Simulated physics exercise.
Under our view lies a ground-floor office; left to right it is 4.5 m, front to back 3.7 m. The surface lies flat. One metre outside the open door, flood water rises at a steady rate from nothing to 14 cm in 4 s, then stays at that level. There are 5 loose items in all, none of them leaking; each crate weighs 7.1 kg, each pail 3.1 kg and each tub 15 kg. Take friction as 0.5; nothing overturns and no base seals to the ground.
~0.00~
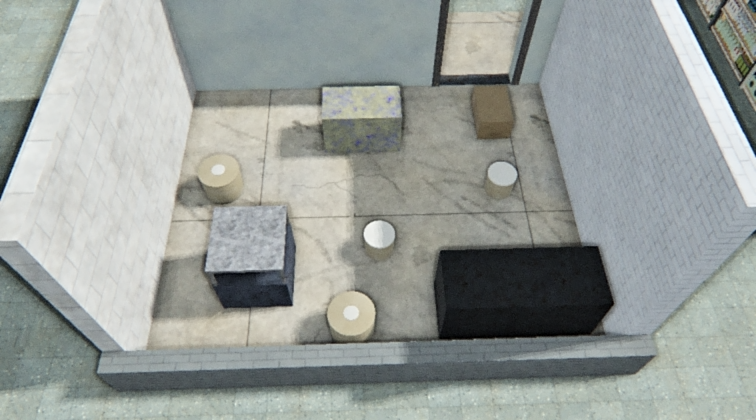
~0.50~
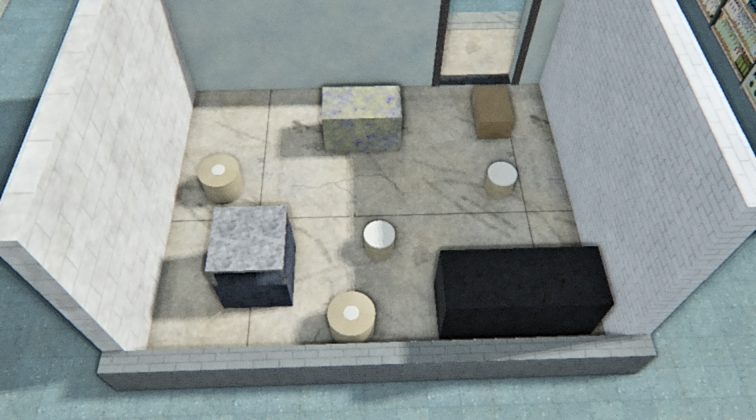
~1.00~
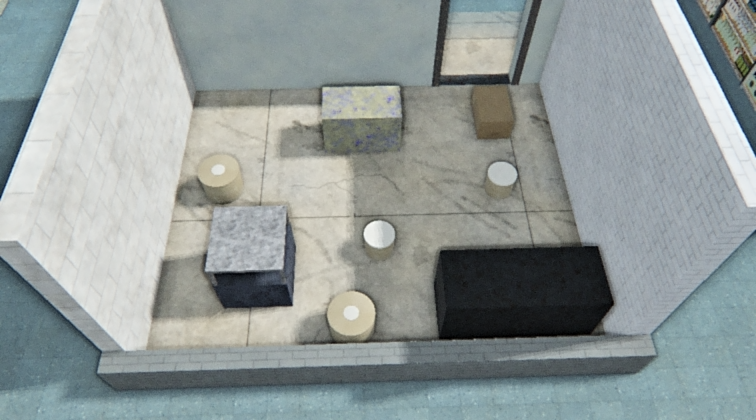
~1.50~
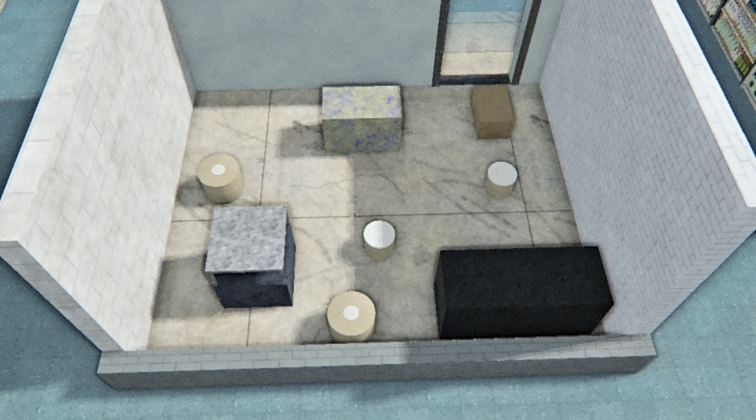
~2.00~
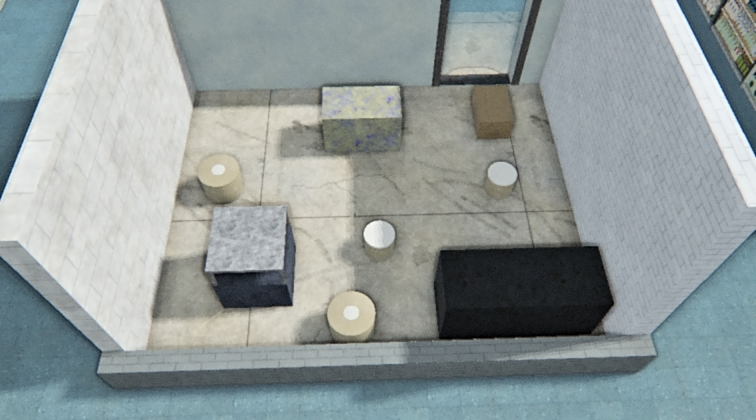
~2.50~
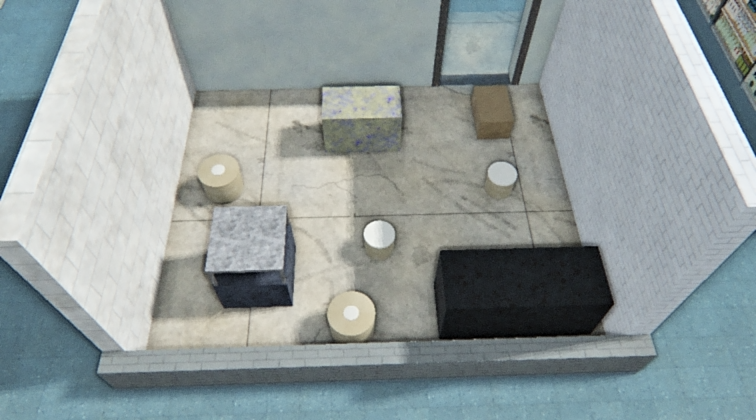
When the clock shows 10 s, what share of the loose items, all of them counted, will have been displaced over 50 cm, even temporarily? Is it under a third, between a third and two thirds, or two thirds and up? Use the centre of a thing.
It is between a third and two thirds.
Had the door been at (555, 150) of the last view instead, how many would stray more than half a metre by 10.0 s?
That gives 2 of them.
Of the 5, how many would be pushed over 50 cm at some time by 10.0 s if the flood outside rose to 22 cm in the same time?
The answer would then be 3.
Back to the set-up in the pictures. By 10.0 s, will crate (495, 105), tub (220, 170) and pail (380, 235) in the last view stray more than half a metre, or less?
Taking them in that order, the first is beyond the limit, the second within the limit and the third beyond the limit.
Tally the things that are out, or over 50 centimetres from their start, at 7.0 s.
2 in all.
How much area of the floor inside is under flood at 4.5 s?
About 3.5 m2.
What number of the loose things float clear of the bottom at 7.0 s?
Total: 2.
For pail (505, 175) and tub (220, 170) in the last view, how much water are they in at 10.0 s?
First about 8 cm, second about 2 cm.
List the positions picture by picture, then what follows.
A crate at (494, 103) rests on the ground; a pail at (380, 234), on the bottom; water covers 0.0 m2; 0 of 5 have shifted, in the first picture.
A crate at (494, 103) rests on the ground; a pail at (380, 234), on the bottom; water covers 0.0 m2; 0 of 5 have shifted, in the second picture.
A crate at (494, 103), on the bottom; a pail at (380, 234) rests on the ground; water covers 0.0 m2; 0 of 5 have shifted, in the third picture.
A crate at (494, 103) rests on the ground; a pail at (380, 234), on the bottom; 0.0 m2 under water; 0 of 5 have shifted, in the fourth picture.
A crate at (494, 103) rests on the ground; a pail at (380, 234), on the bottom; water covers 0.0 m2; 0 of 5 have shifted, in the fifth picture.
A crate at (494, 103) rests on the ground; a pail at (380, 234) rests on the ground; 0.1 m2 under water; 0 of 5 have shifted, in the sixth picture.
After 3.5 s 0 of 5 are over 50 cm from their spots; 0 afloat.
After 4.5 s 0 of 5 are over 50 cm from their spots; 0 afloat.
After 7.0 s 2 of 5 are over 50 cm from their spots; 2 afloat.
After 10.0 s 3 of 5 are over 50 cm from their spots, and 3 have been at some point; 3 afloat.
